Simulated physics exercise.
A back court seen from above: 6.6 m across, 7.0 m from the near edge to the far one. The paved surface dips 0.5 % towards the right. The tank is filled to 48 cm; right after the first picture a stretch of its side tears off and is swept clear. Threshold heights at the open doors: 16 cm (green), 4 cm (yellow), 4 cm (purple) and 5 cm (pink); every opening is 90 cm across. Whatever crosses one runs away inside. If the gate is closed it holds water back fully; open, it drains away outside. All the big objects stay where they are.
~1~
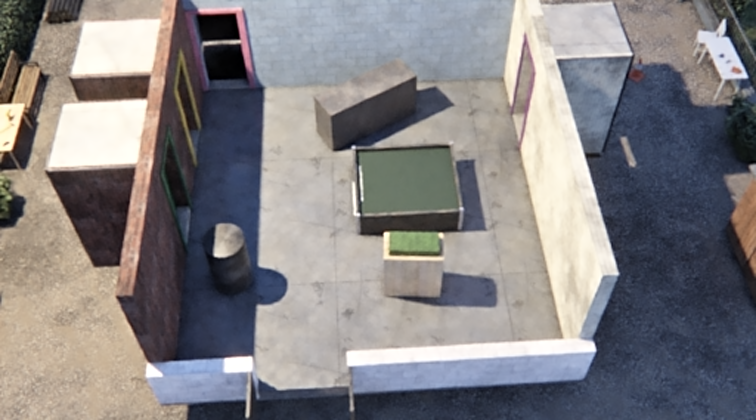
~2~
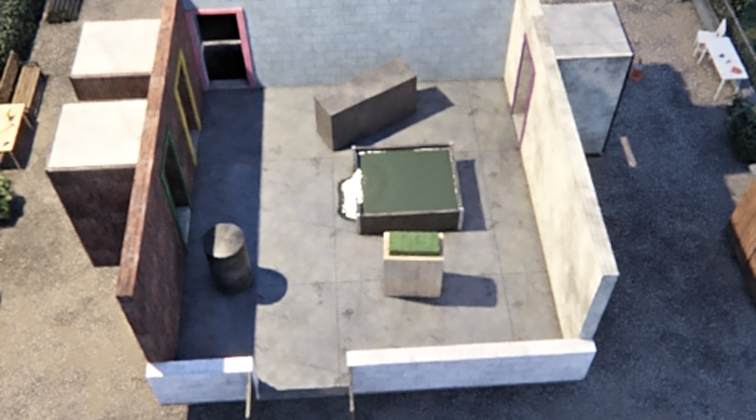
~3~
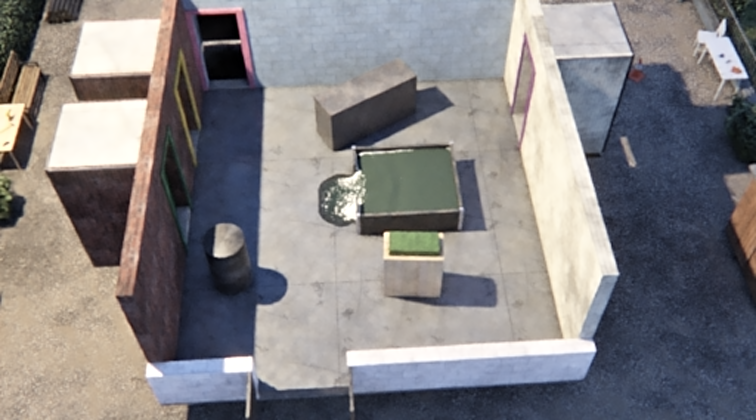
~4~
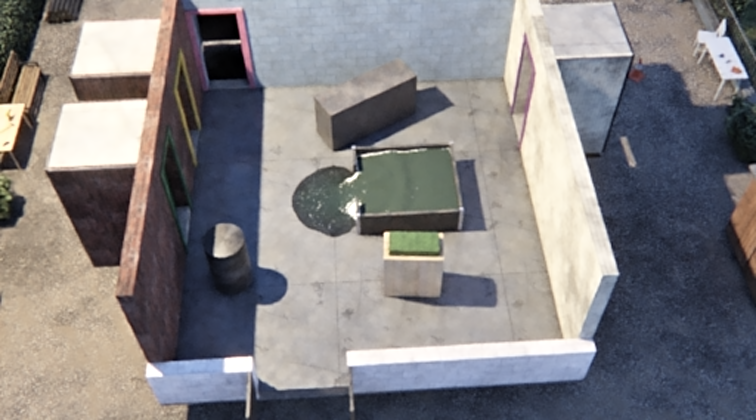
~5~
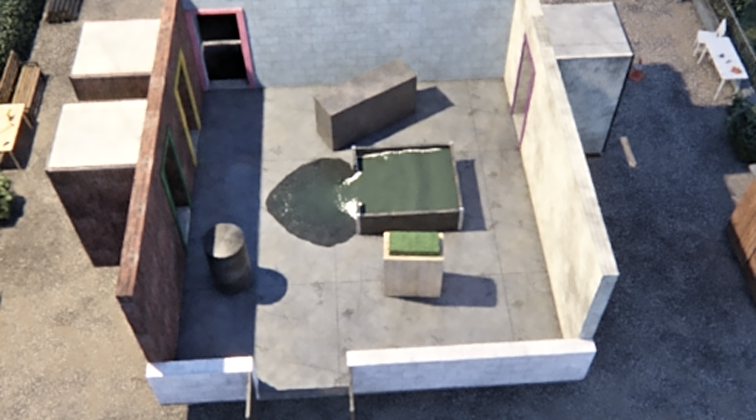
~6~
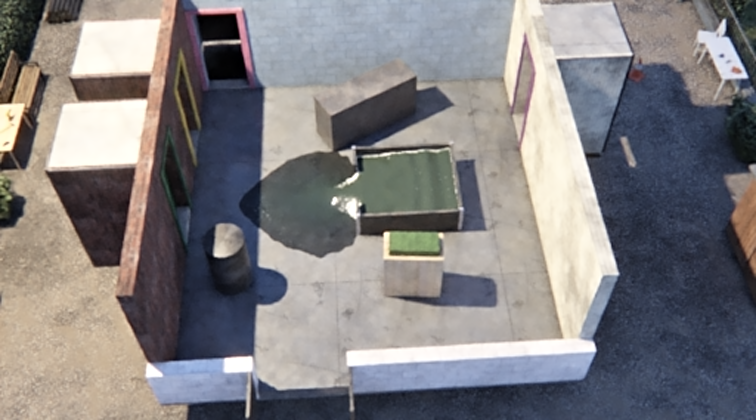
A paved court enclosed by brick, pale blue and whitish walls lies in sunlight, seen from high above by a camera that stays still. A square tank of dark green water sits right of centre, with a grass-topped pale block in front, a slanted grey slab behind and a dark cylinder at left. Water bursts from the tank's left side, foaming white, and spreads leftward across the floor in a widening dark pool.
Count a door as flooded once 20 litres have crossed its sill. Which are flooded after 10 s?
Door by door: At the green door it does not reach the limit; at the yellow door it goes over the limit; at the purple door it keeps below the limit; at the pink door it exceeds the limit.
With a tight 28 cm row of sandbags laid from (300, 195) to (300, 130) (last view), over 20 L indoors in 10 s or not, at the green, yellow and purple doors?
Then: Green below, yellow not over, purple not over.
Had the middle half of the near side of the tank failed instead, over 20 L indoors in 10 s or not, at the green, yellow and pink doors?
Then: Green below, yellow not over, pink not over.
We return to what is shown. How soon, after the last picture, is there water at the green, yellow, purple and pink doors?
Green 0.5 s, yellow 1.1 s, purple not in the 10 s, pink 2.2 s.
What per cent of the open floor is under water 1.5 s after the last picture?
About 30 per cent.
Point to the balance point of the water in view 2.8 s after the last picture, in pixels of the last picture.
Around (314, 204).
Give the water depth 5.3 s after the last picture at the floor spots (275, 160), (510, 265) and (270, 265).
In that order: 2, 0 and 5 cm.
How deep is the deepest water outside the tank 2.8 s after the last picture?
Up to some 16 cm.
Then, 0.7 s after the last picture water covers 20 % of the floor and is deepest (26 cm) near (351, 203); green door 10 cm at the sill, 0 L in, yellow door not reached, purple door not reached, pink door not reached.
Then, 1.5 s after the last picture water covers 30 % of the floor and is deepest (20 cm) near (351, 203); green door 16 cm at the sill, 0 L in, yellow door 11 cm at the sill, 5 L in, purple door not reached, pink door not reached.
Then, 2.8 s after the last picture water covers 35 % of the floor and is deepest (16 cm) near (204, 93); green door 12 cm at the sill, 1 L in, yellow door 9 cm at the sill, 32 L in, purple door not reached, pink door 11 cm at the sill, 6 L in.
Then, 5.3 s after the last picture water covers 50 % of the floor and is deepest (10 cm) near (204, 93); green door 8 cm at the sill, 1 L in, yellow door 7 cm at the sill, 47 L in, purple door not reached, pink door 10 cm at the sill, 50 L in.
Then, 9.3 s after the last picture water covers 65 % of the floor and is deepest (9 cm) near (353, 87); green door 4 cm at the sill, 1 L in, yellow door 5 cm at the sill, 53 L in, purple door not reached, pink door 6 cm at the sill, 76 L in.
